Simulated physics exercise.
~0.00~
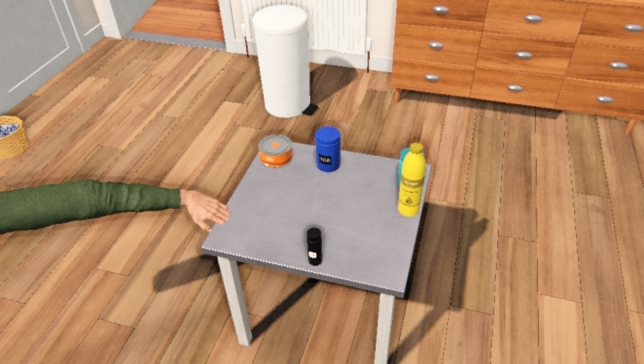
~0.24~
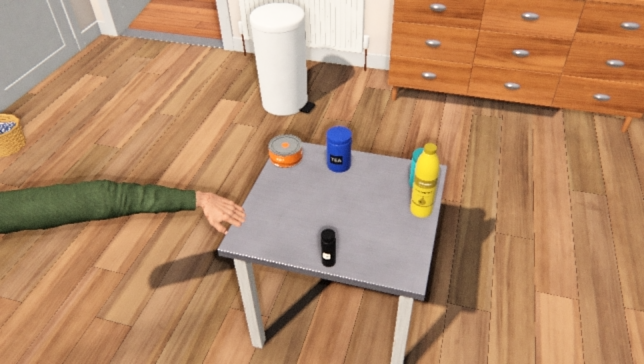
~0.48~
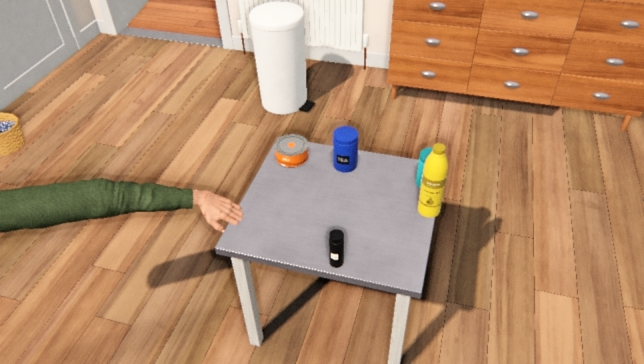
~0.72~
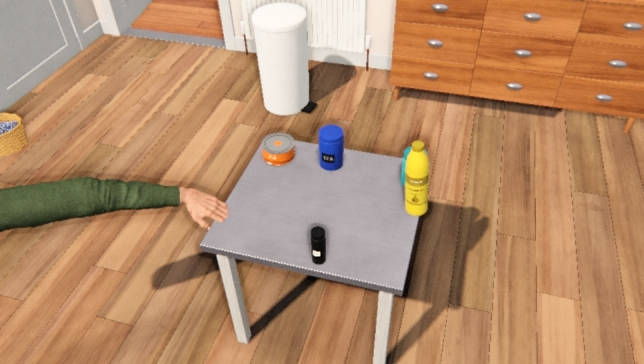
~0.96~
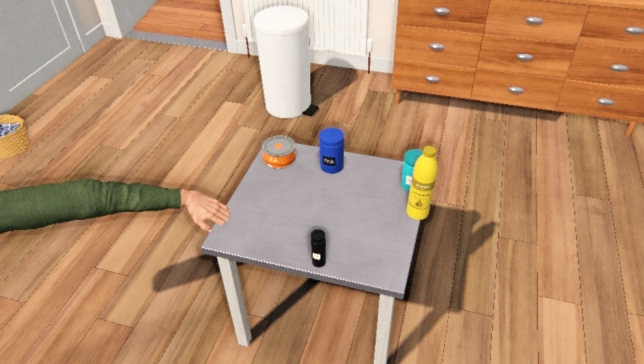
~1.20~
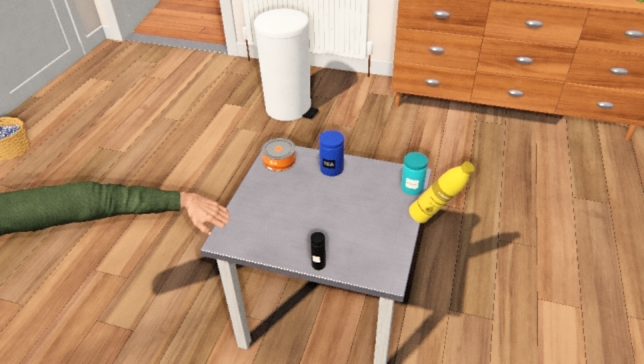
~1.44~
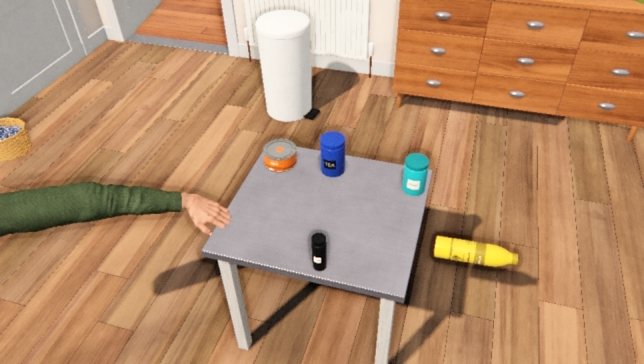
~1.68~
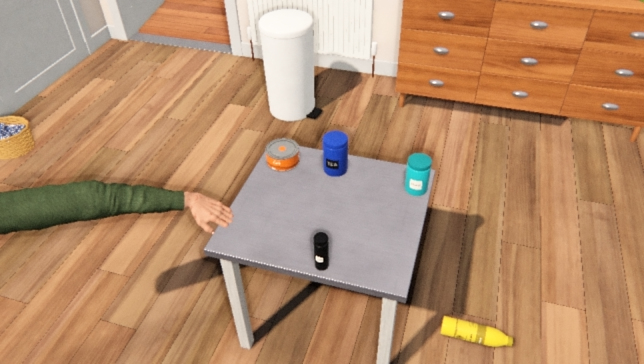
Small side table jolting beside a green-sleeved arm, its yellow bottle tipping off the right edge to the floor, four items staying put.
